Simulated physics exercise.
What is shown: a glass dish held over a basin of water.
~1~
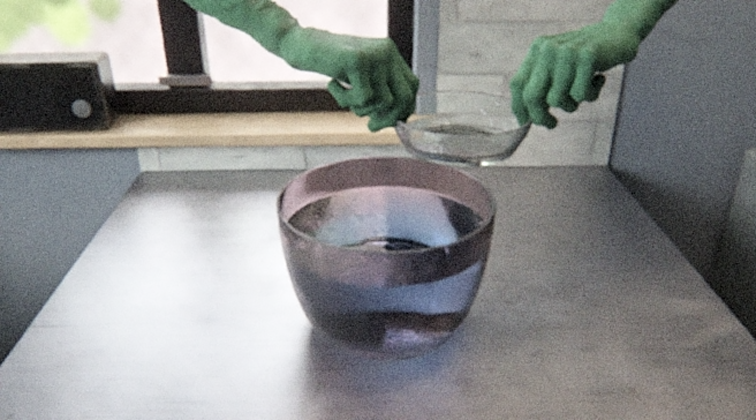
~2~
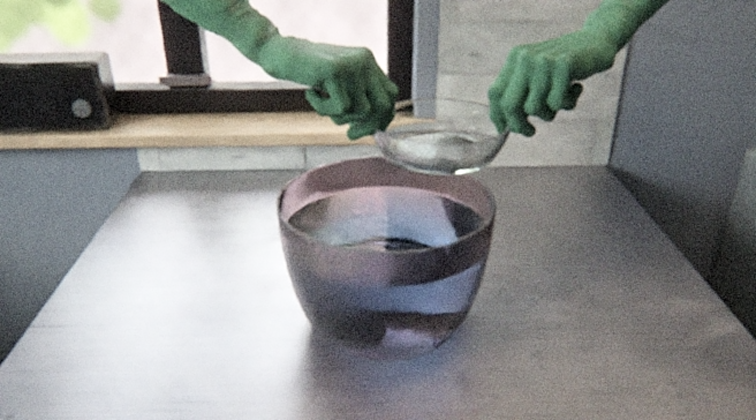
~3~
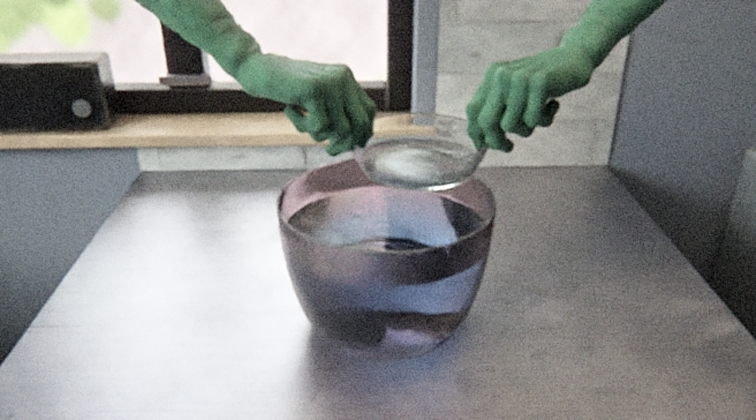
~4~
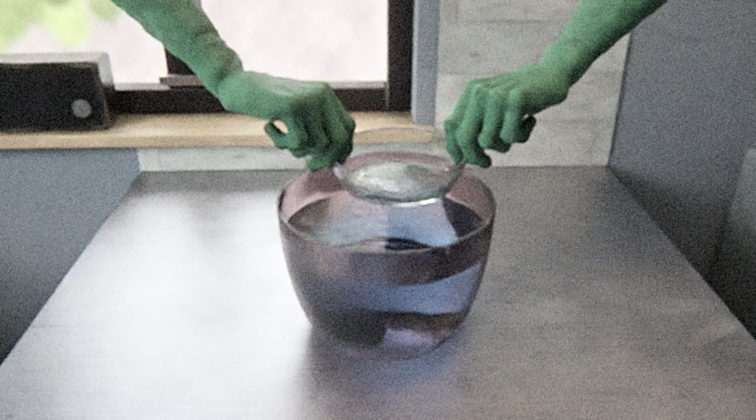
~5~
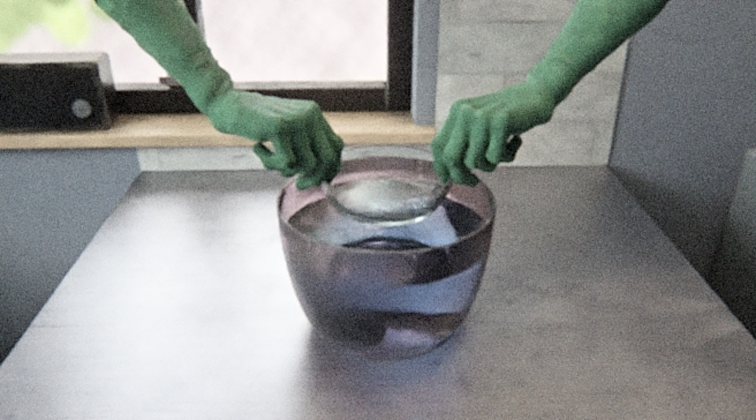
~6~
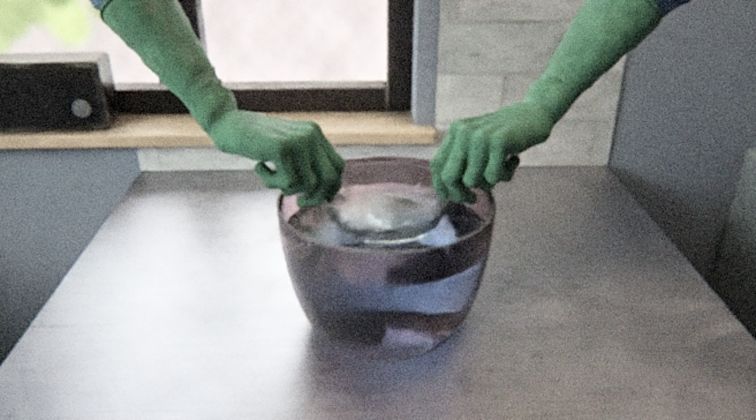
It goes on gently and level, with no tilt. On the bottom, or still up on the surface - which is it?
Up on the surface.
Soon after, the dish dips into the water.
Later, it bobs and steadies.
In the end, the dish floats with about half of its side showing.
